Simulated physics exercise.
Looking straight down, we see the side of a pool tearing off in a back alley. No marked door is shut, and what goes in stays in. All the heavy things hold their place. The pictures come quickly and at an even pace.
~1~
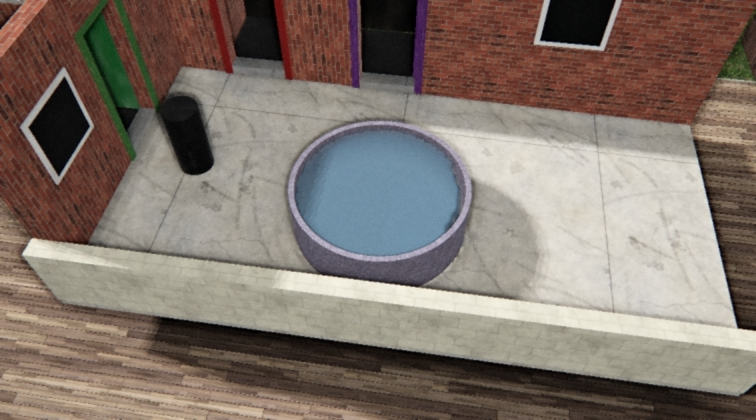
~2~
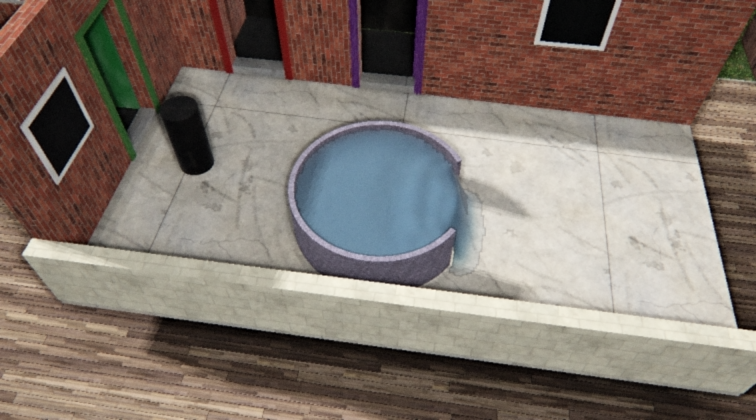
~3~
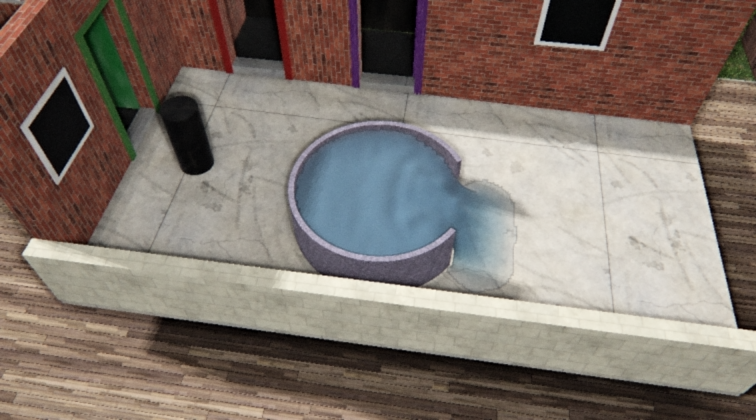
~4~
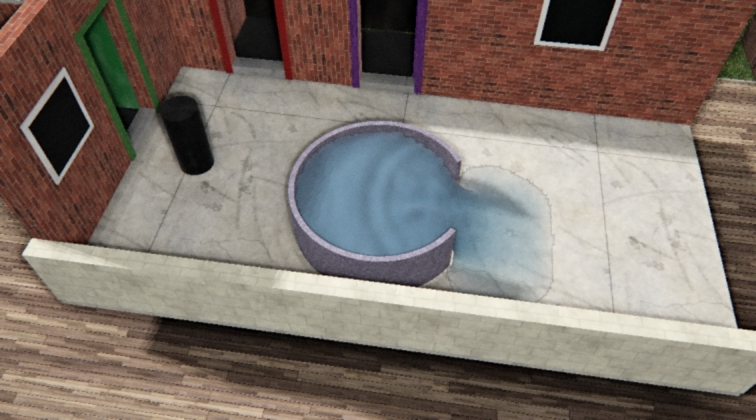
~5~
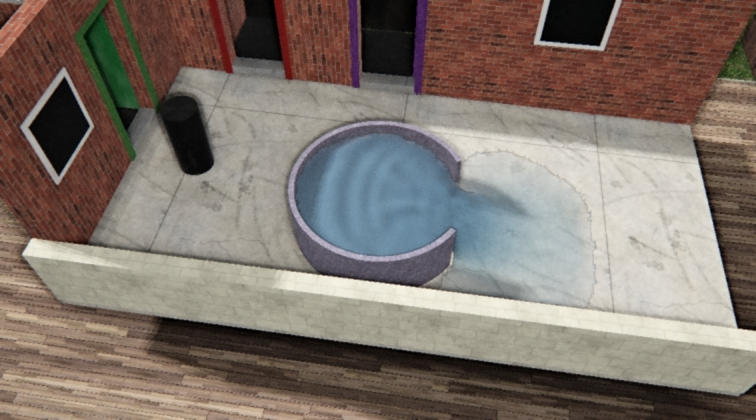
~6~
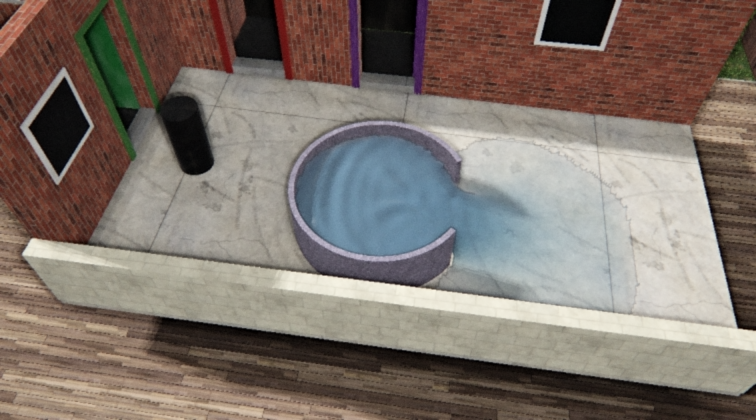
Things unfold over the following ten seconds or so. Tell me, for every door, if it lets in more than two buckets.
Result: The red door is going to stay within two buckets, the purple door is going to stay within two buckets, the green door is going to stay within two buckets.
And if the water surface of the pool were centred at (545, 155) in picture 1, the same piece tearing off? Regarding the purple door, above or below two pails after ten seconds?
One by one - purple door: Below the limit.
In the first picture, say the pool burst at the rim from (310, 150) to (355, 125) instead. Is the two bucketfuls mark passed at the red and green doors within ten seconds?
Per door - red: Exceeds, green: Exceeds.
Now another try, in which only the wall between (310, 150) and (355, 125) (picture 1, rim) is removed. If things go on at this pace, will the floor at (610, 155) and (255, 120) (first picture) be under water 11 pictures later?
As listed: Unflooded, submerged.
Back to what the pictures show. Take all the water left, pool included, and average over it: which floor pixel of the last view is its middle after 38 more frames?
I'd say around (469, 227).
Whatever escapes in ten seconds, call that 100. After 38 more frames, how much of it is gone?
Near 80 in a hundred.
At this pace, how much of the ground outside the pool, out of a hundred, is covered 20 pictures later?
The answer is around 40 per cent.
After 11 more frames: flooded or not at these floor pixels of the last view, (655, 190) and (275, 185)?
In order: Swamped and spared.
A moment on, water covers 40 % of the floor; the red door not reached, the purple door not reached, the green door not reached.
Next, water covers 40 % of the floor; the red door not reached, the purple door not reached, the green door not reached.
Then, water covers 40 % of the floor; the red door not reached, the purple door not reached, the green door not reached.
Later, water covers 40 % of the floor; the red door not reached, the purple door not reached, the green door not reached.
In the end, water covers 35 % of the floor; the red door not reached, the purple door not reached, the green door not reached.
